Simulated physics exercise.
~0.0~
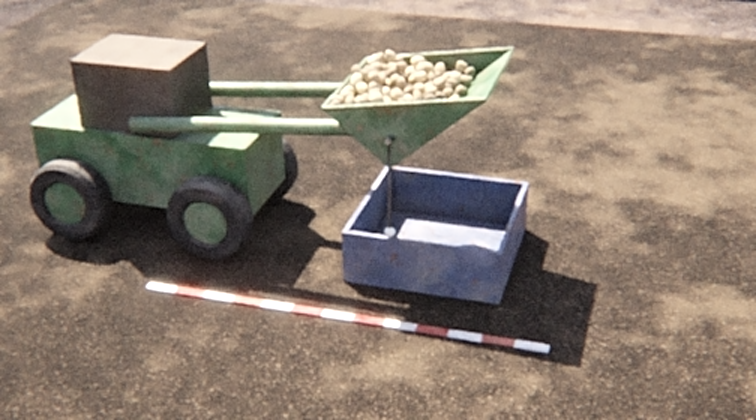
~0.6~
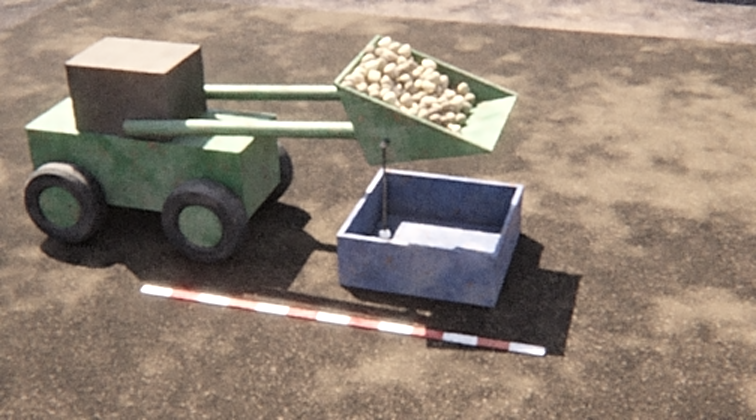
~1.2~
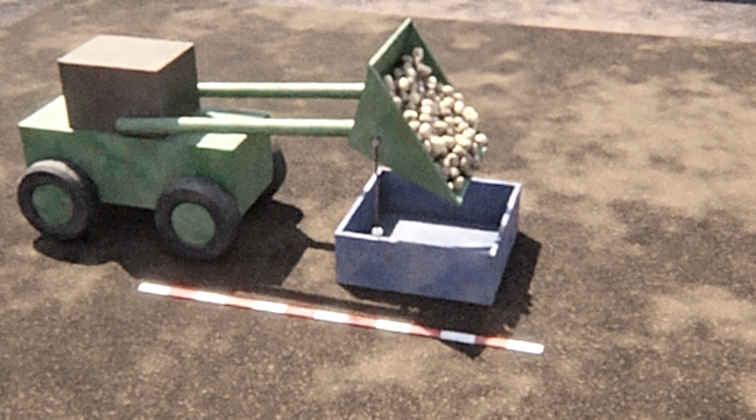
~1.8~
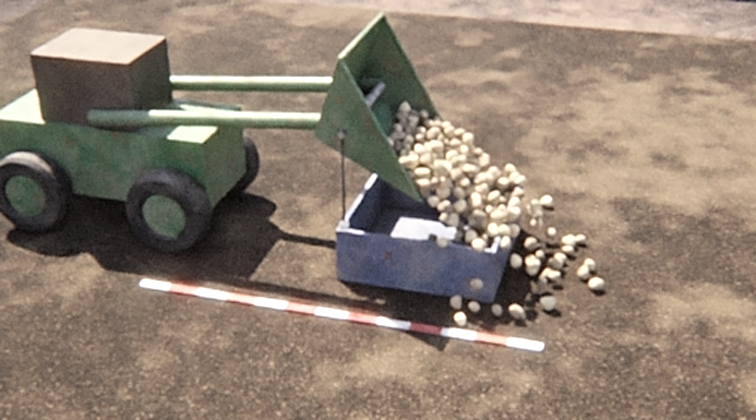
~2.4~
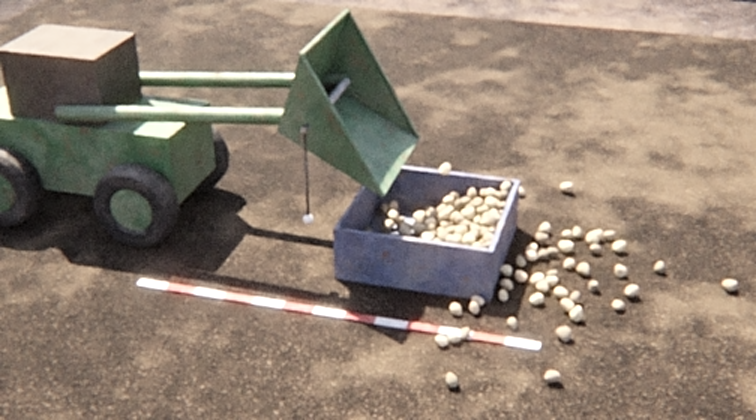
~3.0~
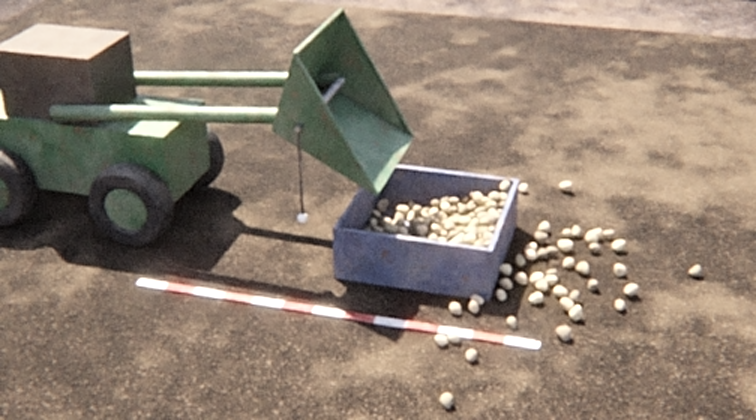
A green loader tips pale stones into a blue bin, backs left, and leaves some scattered outside.
